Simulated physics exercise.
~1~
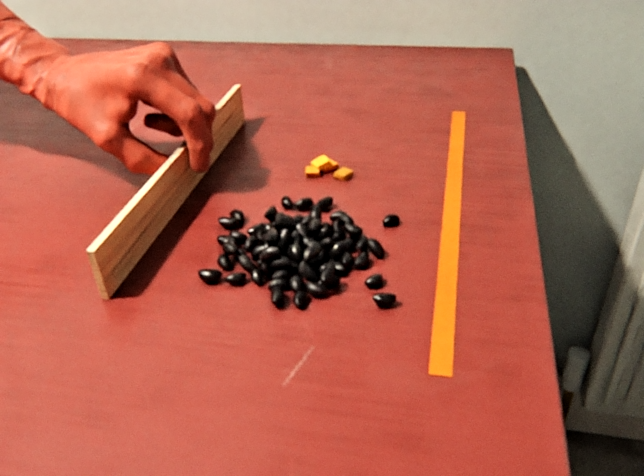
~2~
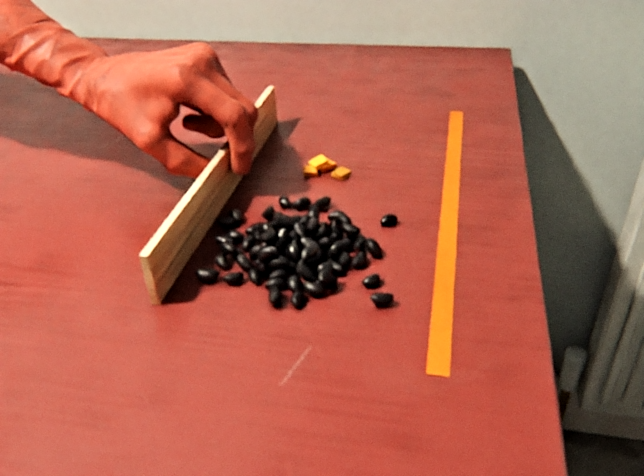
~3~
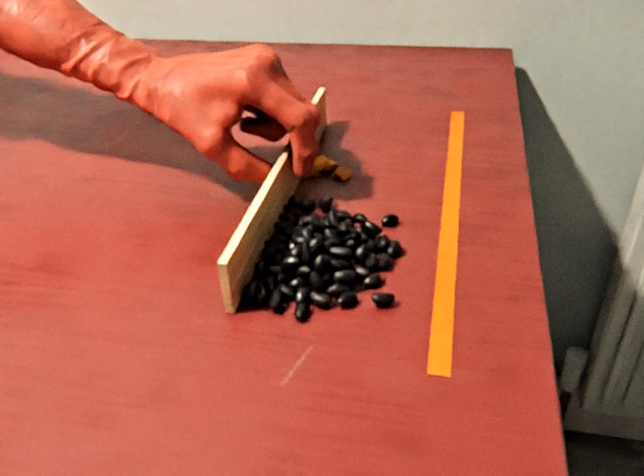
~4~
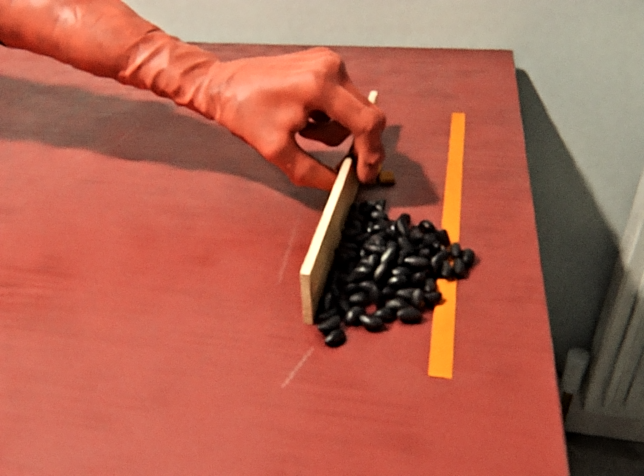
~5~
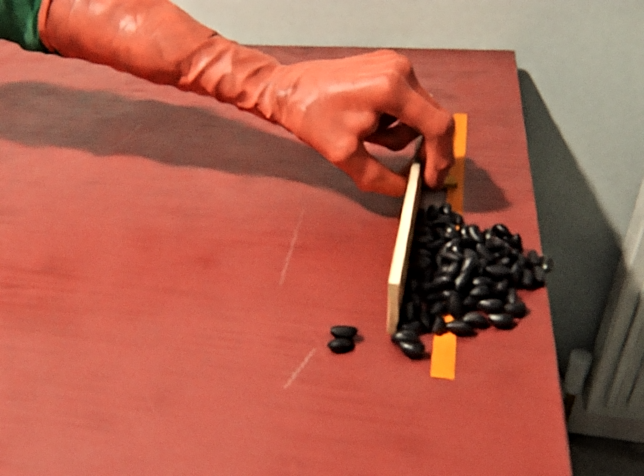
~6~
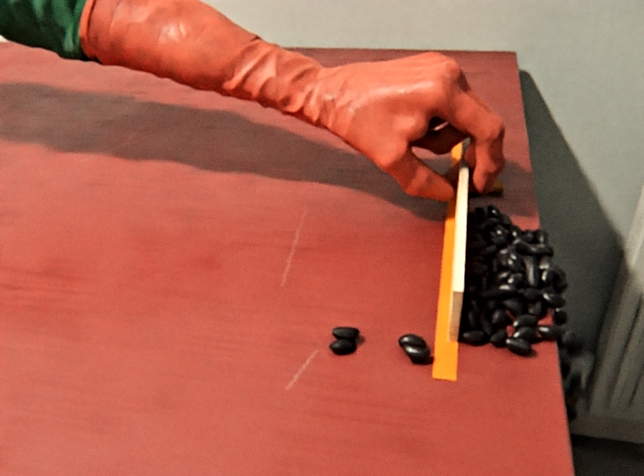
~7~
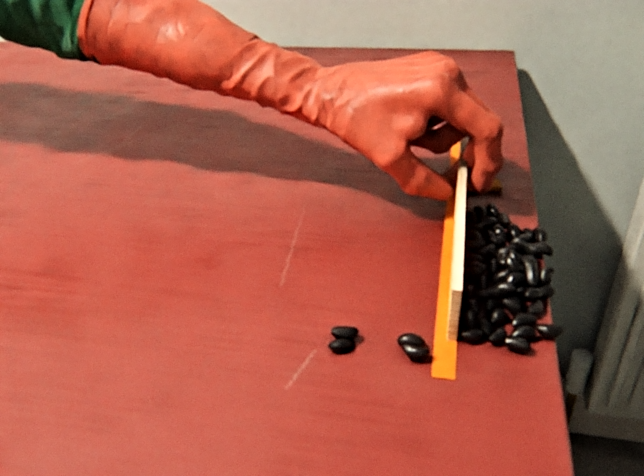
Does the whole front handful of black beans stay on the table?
No, some of the black beans go over the right edge and drop towards the floor, while the small yellow pieces at the back all stay on the table.
An orange-red gloved hand holds a strip of pale wood upright on a red table, seen from above at a slight sway, with a grey wall behind. To its right lie a heap of shiny black beans, a few small yellow pieces further back, and a line of orange tape near the right edge. The hand slides the strip rightward, gathering the beans and pushing both groups along. A few beans slip past its near end and stay behind. The strip stops at the tape, with some beans gone over the edge and the yellow pieces still on the table.
